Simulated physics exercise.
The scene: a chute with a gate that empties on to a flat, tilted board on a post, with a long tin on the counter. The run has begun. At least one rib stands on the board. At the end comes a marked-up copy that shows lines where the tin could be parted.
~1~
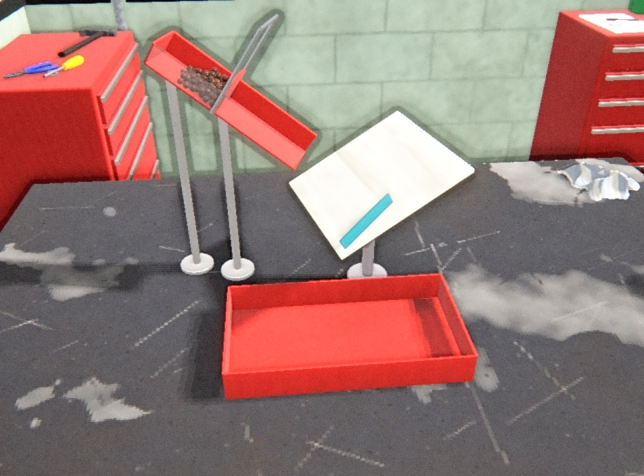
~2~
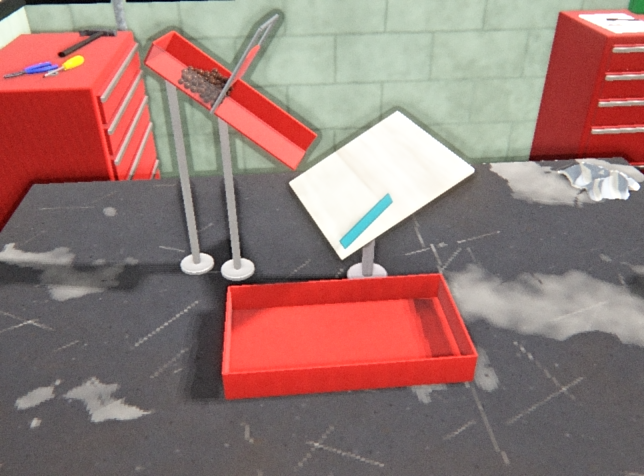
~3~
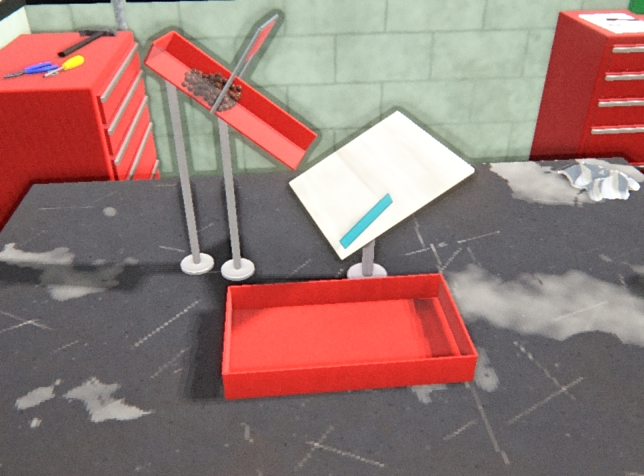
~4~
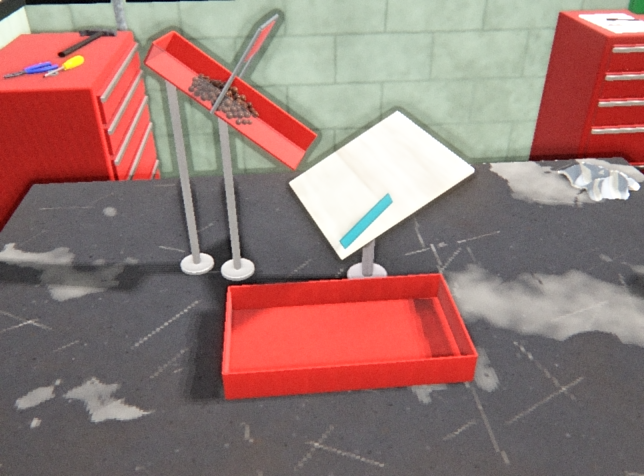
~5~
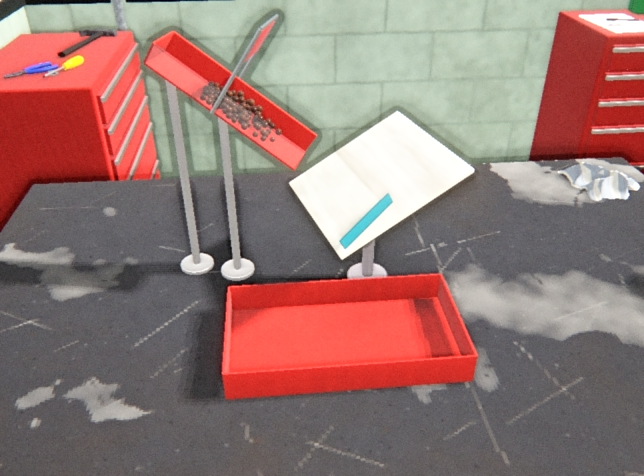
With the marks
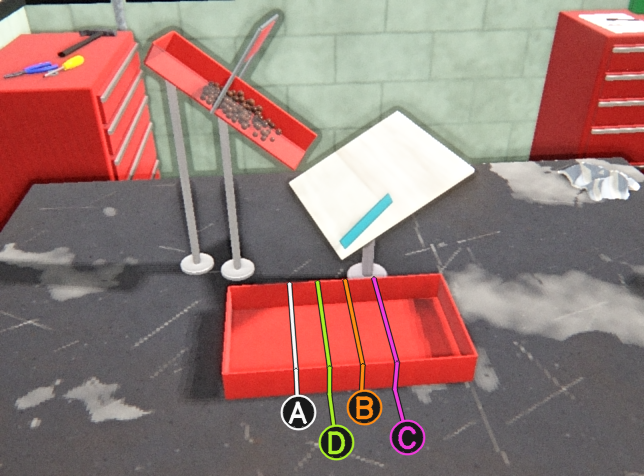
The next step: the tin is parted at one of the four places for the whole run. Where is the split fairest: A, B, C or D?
A is best.
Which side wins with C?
The left side.
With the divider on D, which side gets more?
The left side.
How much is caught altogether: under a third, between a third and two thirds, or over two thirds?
About that: Between a third and two thirds.
On the marked copy, line A crosses the front rim at (296, 369); line B crosses the front rim at (362, 364); line C crosses the front rim at (396, 362); line D crosses the front rim at (329, 366).
If A is chosen, of what is caught, about half on the left of the divider, about half on the right.
If B is chosen, of what is caught, nearly all on the left of the divider, a small part on the right.
If C is chosen, of what is caught, nearly all on the left of the divider, a stray few on the right.
If D is chosen, of what is caught, nearly all on the left of the divider, a small part on the right.
